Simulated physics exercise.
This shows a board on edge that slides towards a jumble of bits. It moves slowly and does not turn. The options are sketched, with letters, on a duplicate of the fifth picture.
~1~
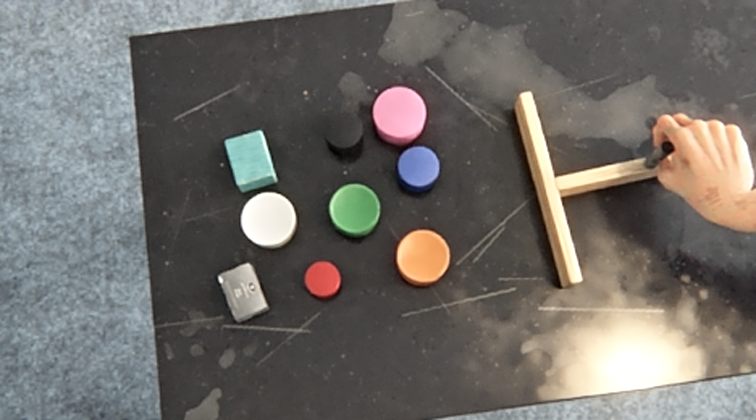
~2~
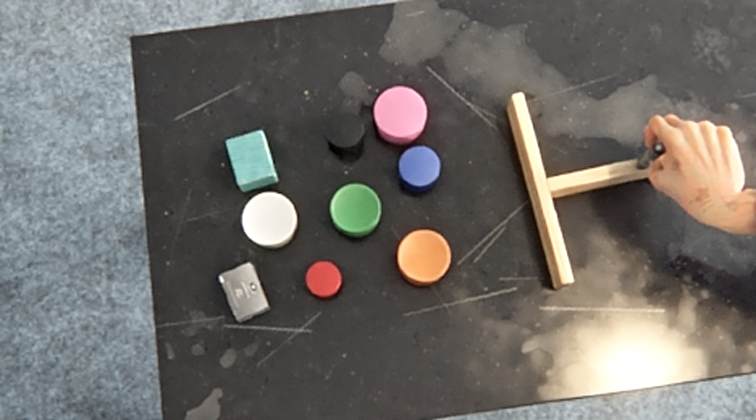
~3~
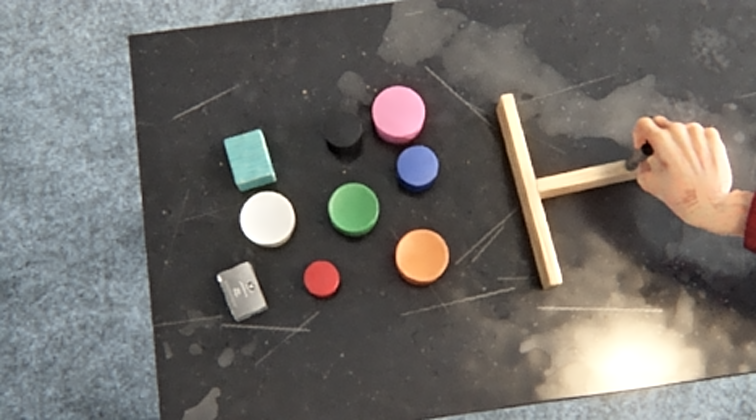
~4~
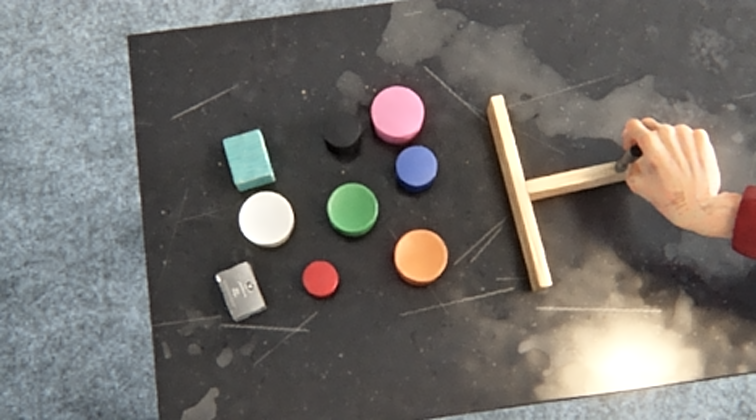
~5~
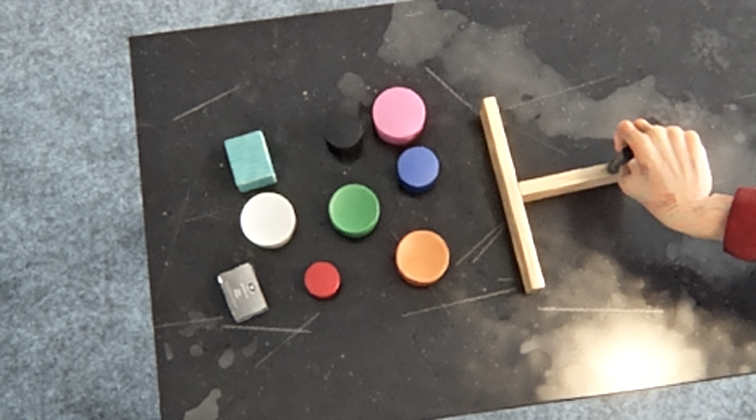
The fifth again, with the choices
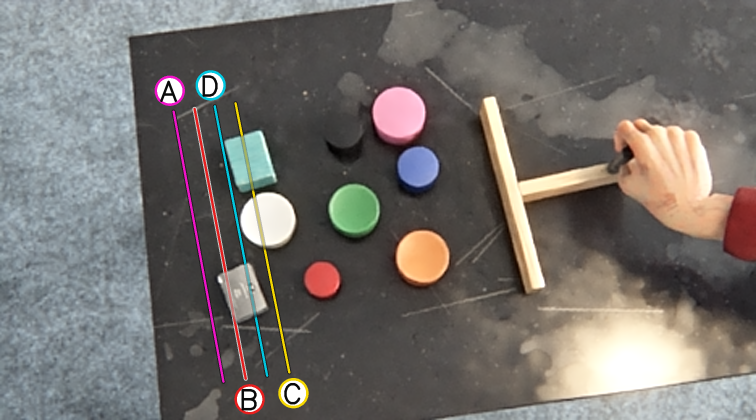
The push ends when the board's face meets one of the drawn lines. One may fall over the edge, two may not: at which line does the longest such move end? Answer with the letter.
No farther than B.
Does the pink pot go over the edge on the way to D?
No.
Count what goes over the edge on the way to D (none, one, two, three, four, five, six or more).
In all, none.
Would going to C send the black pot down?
By then, no.
On the copy, A at (198, 243); B at (219, 240); C at (262, 234); D at (240, 237).
On B. First, board (407, 205); pink pot (354, 120); black pot (316, 143).
Then, board (301, 219); grey box (219, 297); white tub (225, 226).
Finally, board (218, 230); white tub (150, 231); grey box (159, 303); none fallen.
By contrast, A drops three; C is within the limit but short; D is within the limit but short.
